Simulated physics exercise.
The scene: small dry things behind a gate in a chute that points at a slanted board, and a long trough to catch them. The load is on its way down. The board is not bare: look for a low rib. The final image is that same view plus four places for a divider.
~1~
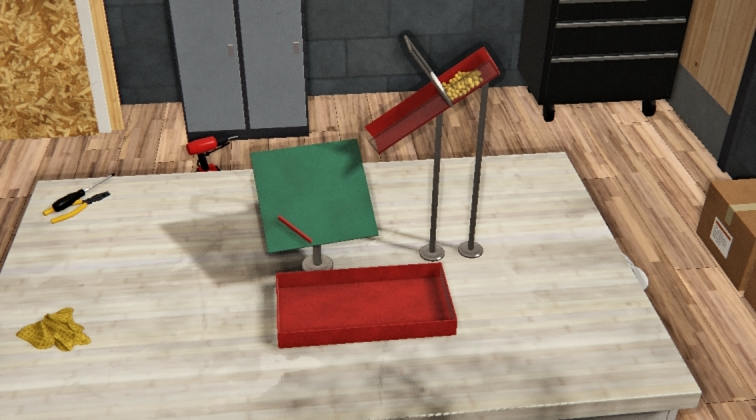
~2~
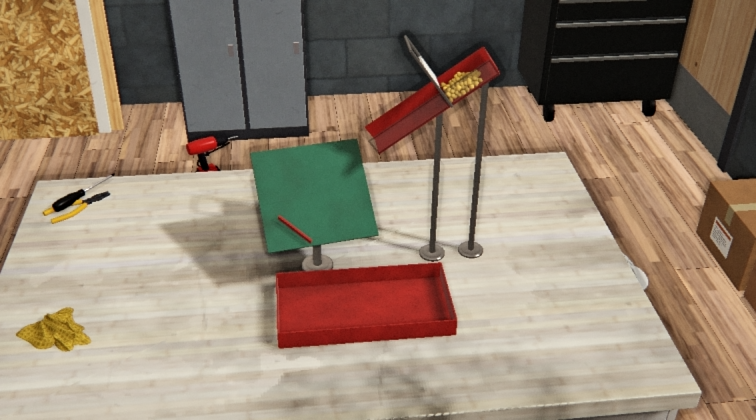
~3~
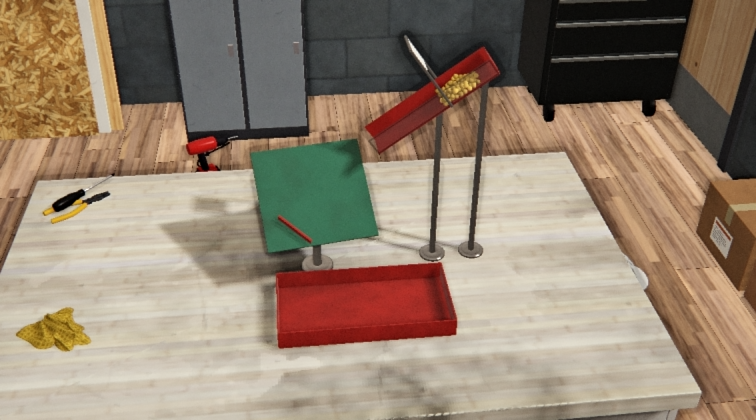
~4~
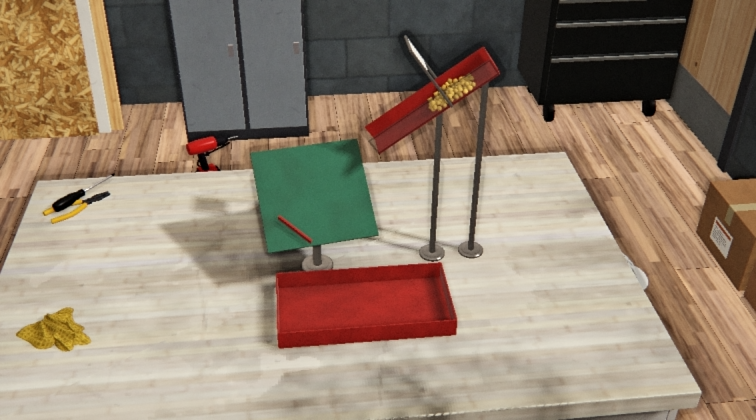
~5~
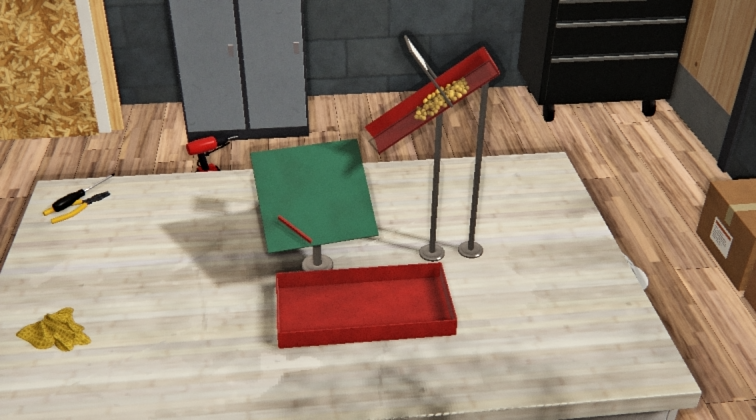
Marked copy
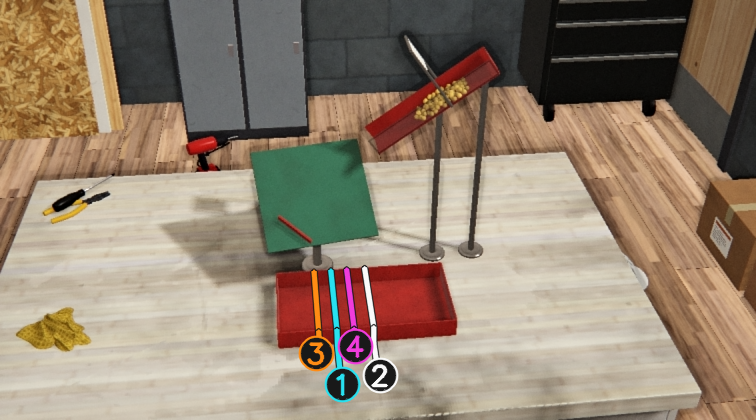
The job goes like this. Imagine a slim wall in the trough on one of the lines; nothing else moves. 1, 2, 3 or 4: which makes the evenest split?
Line 1 does it best.
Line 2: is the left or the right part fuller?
The left side.
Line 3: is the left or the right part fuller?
More lands on the right.
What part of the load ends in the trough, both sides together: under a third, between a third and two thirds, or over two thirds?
Over two thirds.
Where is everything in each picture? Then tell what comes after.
The first frame shows load behind the gate at (459, 85), puffed corn balls; lip of the chute at (377, 147), sloping gently.
The second frame shows middle of the board at (314, 194), tilted fairly steeply; middle of its low edge at (324, 244); of its high edge at (304, 145).
The third frame shows front corners of the trough at (278, 333) and (457, 320), empty; front of the load at (438, 91).
The fourth frame shows middle of the load at (452, 93); its front at (431, 107), about a quarter of the way to the lip; rib from (279, 216) to (312, 241).
The fifth frame shows middle of the load at (442, 98); its front at (417, 117), about a third of the way to the lip.
On the marked copy, line 1 crosses the front rim at (336, 329); line 2 crosses the front rim at (373, 326); line 3 crosses the front rim at (318, 330); line 4 crosses the front rim at (354, 328).
With 1, of what is caught, about half on the left of the divider, about half on the right.
With 2, of what is caught, nearly all on the left of the divider, a stray few on the right.
With 3, of what is caught, a small part on the left of the divider, nearly all on the right.
With 4, of what is caught, nearly all on the left of the divider, a small part on the right.
